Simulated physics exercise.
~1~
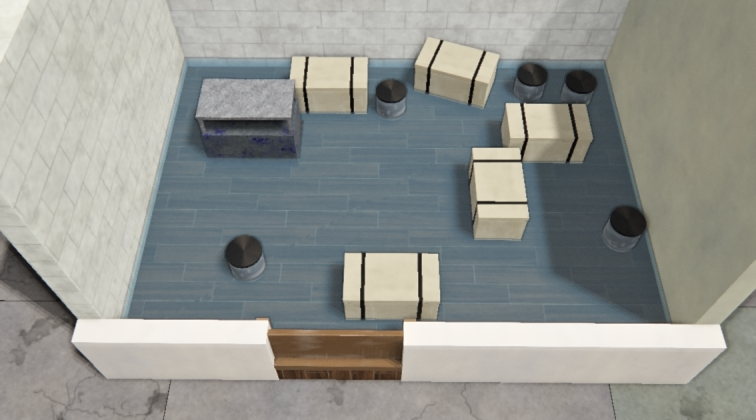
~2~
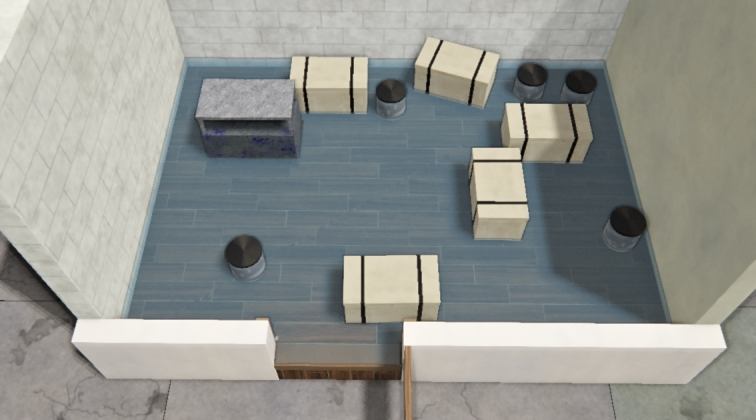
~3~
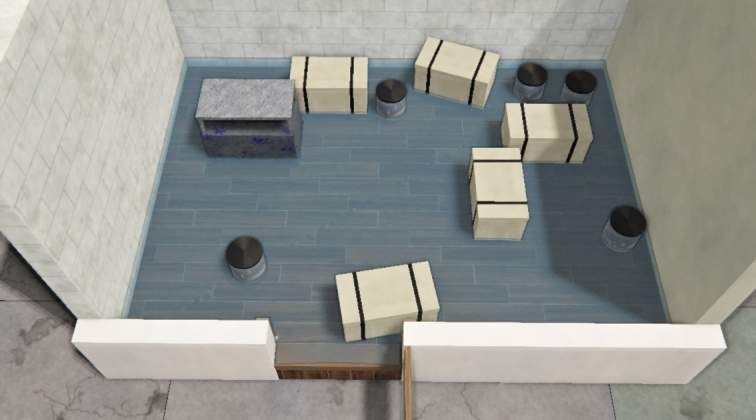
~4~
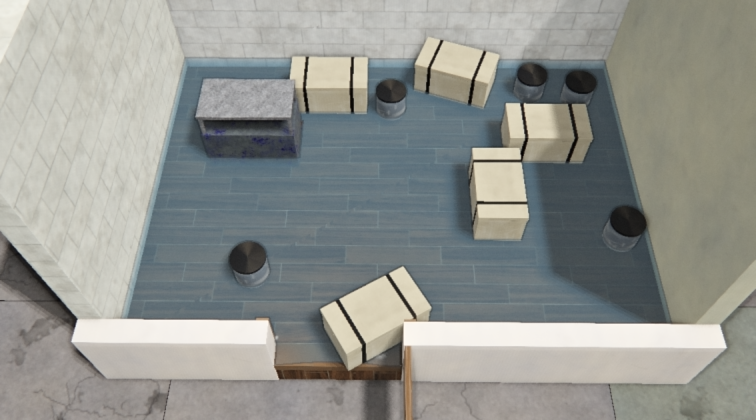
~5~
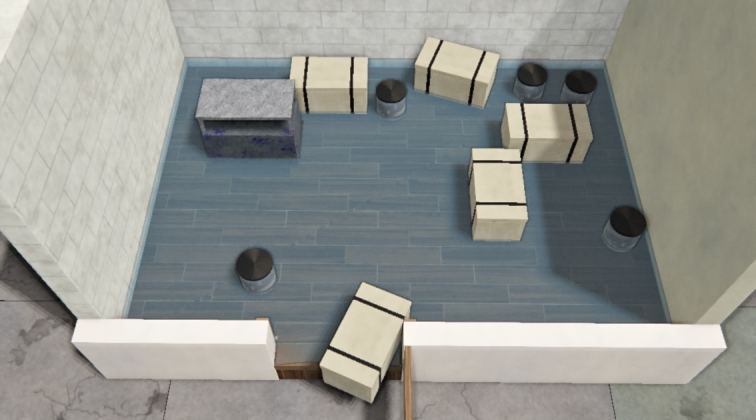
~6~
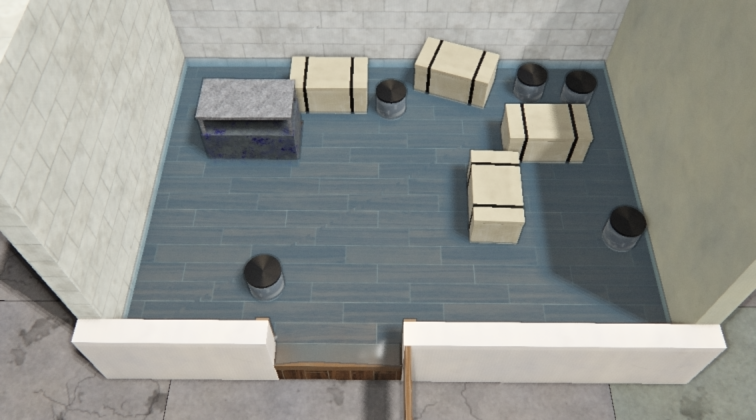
A cream trunk near the front of the flooded stockroom swung around and slipped out through the doorway after its wooden door opened, while a pail to the left drifted slightly toward the opening.
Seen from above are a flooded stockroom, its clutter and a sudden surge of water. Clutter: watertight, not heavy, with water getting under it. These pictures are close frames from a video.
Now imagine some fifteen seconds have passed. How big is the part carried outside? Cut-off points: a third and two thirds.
Less than a third.
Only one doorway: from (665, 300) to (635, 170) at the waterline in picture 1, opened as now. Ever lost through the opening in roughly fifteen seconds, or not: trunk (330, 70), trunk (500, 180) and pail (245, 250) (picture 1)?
Taken in that order, the answers are not lost, swept away, not lost.
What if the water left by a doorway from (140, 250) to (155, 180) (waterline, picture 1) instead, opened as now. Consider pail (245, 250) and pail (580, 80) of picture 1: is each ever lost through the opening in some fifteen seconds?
Finding, in listed order: Exited; remaining.
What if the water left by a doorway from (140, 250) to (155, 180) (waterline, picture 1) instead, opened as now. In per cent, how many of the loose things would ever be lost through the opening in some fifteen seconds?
That comes to around 10 per cent.
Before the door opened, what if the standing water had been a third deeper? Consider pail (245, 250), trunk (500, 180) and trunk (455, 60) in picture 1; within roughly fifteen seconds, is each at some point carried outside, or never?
Escapes, escapes, held back.
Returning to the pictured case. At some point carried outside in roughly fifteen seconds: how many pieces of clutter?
That works out to 3.
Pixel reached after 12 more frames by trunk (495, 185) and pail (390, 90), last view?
Roughly (445, 228) for the first, roughly (380, 120) for the second.
A moment on, 1 of 10 are out; 9 afloat.
Next, 2 of 10 are out; 8 afloat.
Later, 2 of 10 are out; 8 afloat.
In the end, 3 of 10 are out; 7 afloat.
